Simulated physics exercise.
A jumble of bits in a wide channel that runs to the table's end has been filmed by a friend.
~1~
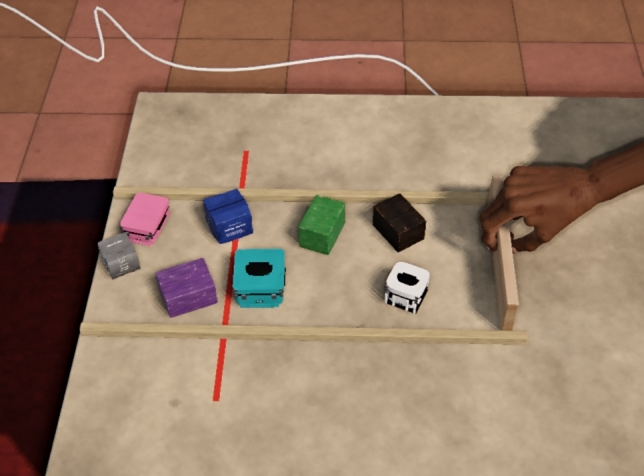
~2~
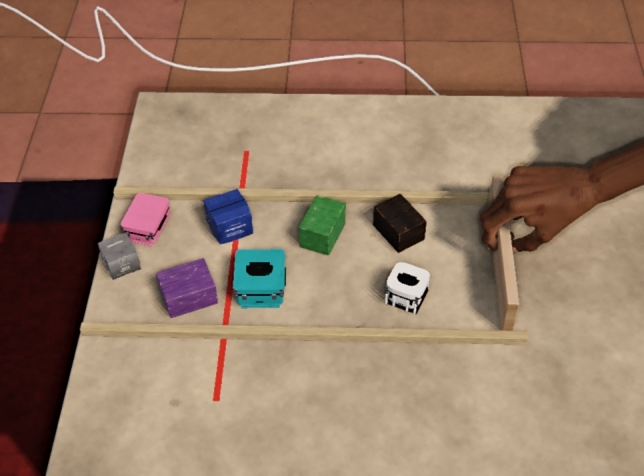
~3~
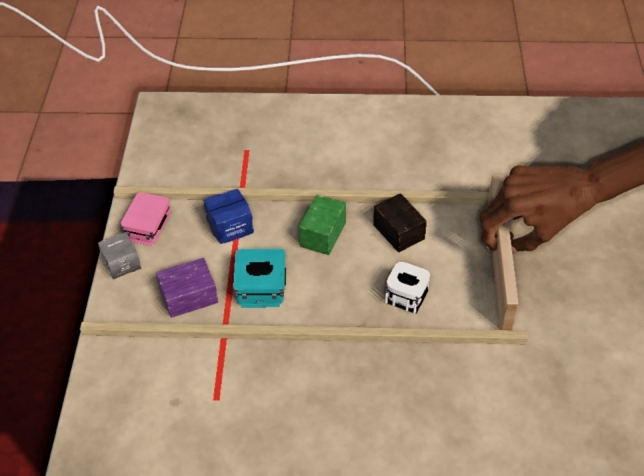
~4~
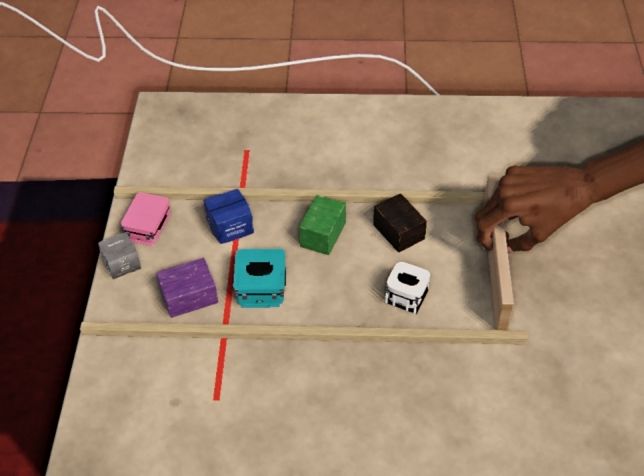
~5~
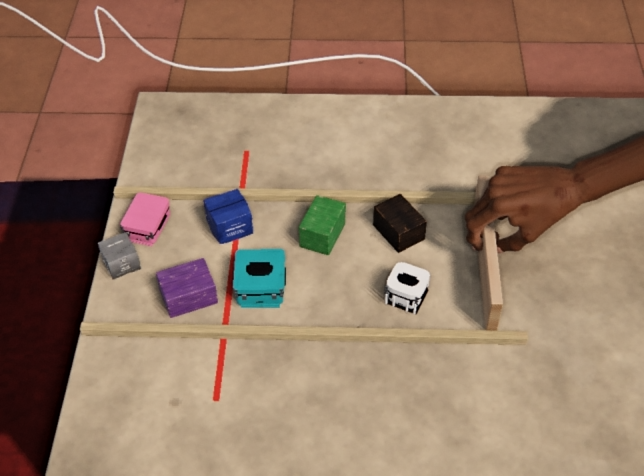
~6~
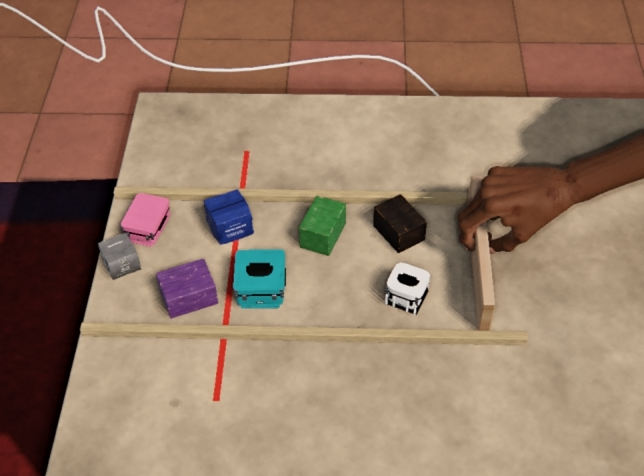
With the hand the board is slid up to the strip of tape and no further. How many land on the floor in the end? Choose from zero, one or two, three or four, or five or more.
In the end, zero land there.
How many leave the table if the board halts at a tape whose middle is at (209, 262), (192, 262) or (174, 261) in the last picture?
You'd get 1, then 3, then 4.
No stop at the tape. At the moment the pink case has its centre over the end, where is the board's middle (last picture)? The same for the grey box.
Roughly (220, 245); roughly (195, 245).
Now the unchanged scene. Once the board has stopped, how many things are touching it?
The count in contact is 2.
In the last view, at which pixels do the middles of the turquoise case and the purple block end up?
The turquoise case settles near (171, 276); as for the purple block, near (120, 284).
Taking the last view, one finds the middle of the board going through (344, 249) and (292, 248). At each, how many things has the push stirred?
At the one place 3, at the other 6.
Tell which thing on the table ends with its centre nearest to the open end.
Pink case.
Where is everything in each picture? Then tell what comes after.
In the first picture, grey box (119, 256); pink case (146, 220); purple block (187, 288); board (502, 251); tape (233, 262).
In the second picture, pink case (147, 220); white case (407, 288).
In the third picture, purple block (187, 287); green block (323, 224).
In the fourth picture, grey box (120, 255); blue box (229, 216).
In the fifth picture, pink case (147, 220); board (487, 251).
In the sixth picture, grey box (120, 256); pink case (147, 220); purple block (187, 288); board (480, 252); tape (233, 262).
Soon after, none off yet; grey box at rest near (120, 256); pink case at rest near (147, 220); purple block at rest near (187, 288).
In the end, the number that fall off is zero.
